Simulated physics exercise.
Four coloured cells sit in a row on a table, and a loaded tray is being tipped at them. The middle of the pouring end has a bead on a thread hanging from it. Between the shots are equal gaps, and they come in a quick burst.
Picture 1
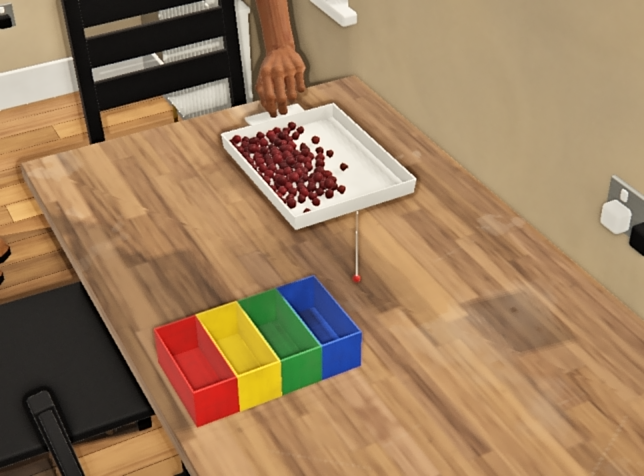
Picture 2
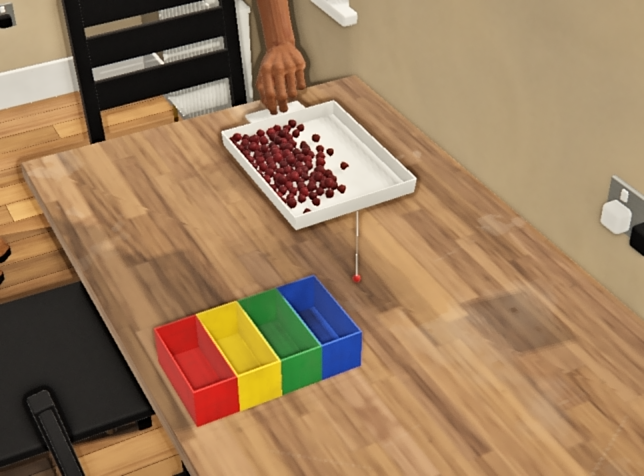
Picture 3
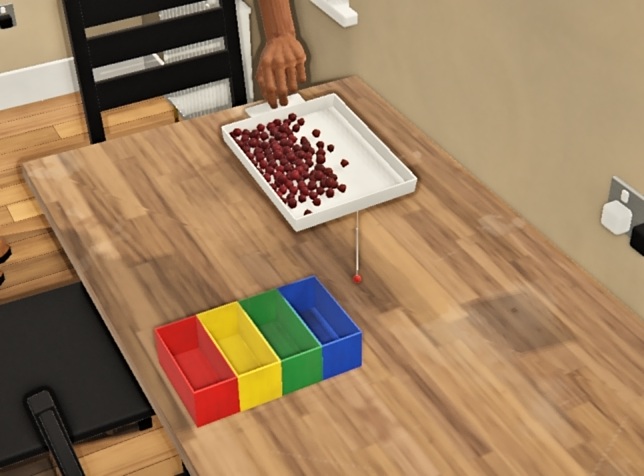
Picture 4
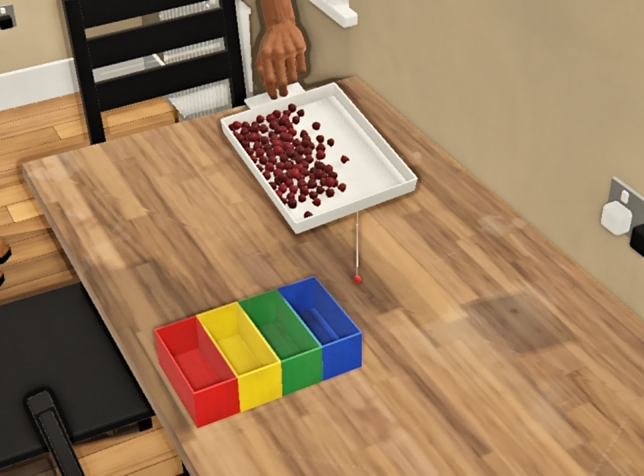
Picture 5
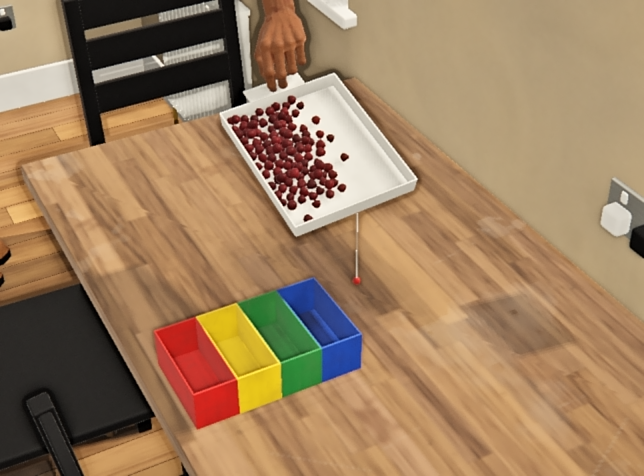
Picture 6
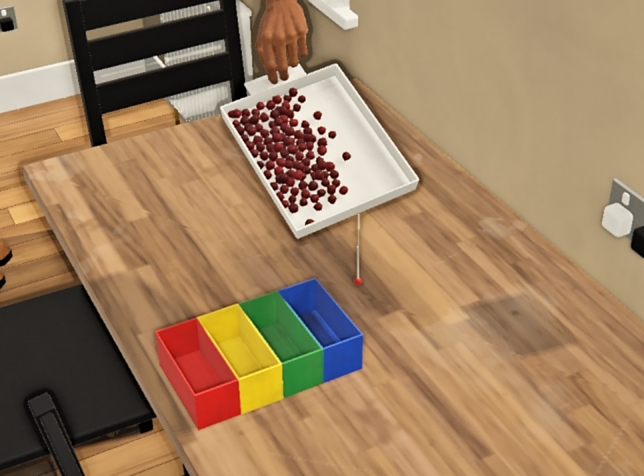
White tray of dark red cherries slowly tilting as a hand raises its far end, above four coloured cells on a table.
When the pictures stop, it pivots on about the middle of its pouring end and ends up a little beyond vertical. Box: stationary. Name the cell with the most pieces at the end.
Blue.
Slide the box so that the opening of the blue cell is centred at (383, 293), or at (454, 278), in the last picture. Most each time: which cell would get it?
Run one gives the yellow cell; run two gives the red cell.
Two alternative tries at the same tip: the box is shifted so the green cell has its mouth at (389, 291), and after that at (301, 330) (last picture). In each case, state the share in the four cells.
In turn about 70 and about 80 percent.
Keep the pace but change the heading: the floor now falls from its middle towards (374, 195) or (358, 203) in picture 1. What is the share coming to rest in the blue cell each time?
You'd see roughly 0 per cent the first time and 10 per cent the second.
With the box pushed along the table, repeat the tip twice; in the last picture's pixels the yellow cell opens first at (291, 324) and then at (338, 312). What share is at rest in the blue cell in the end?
First position: Some 10 %; second position: Some 0 %.
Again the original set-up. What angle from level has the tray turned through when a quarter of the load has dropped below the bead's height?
Around 120° at that moment.
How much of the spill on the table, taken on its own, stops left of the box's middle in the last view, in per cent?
That would be roughly 0 per cent.
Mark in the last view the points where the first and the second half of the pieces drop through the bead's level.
I'd say close to (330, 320) at first and close to (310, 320) later on.
Shortly afterwards, tray tipped steeply; all but a few on the tray; only a few in the green cell; a little falling or outside the box.
Next, tray tipped past a quarter turn; the bulk on the tray; a little in the green cell; a little in the blue cell; only a few falling or outside the box.
Some moments later, tray tipped past a quarter turn; near a third in the blue cell; near a quarter in the green cell; only a few in the yellow cell; near a third falling or outside the box.
In the end, tray tipped past a quarter turn; near a third in the blue cell; near a quarter in the green cell; only a few in the yellow cell; none at all in the red cell; near a third outside the box.
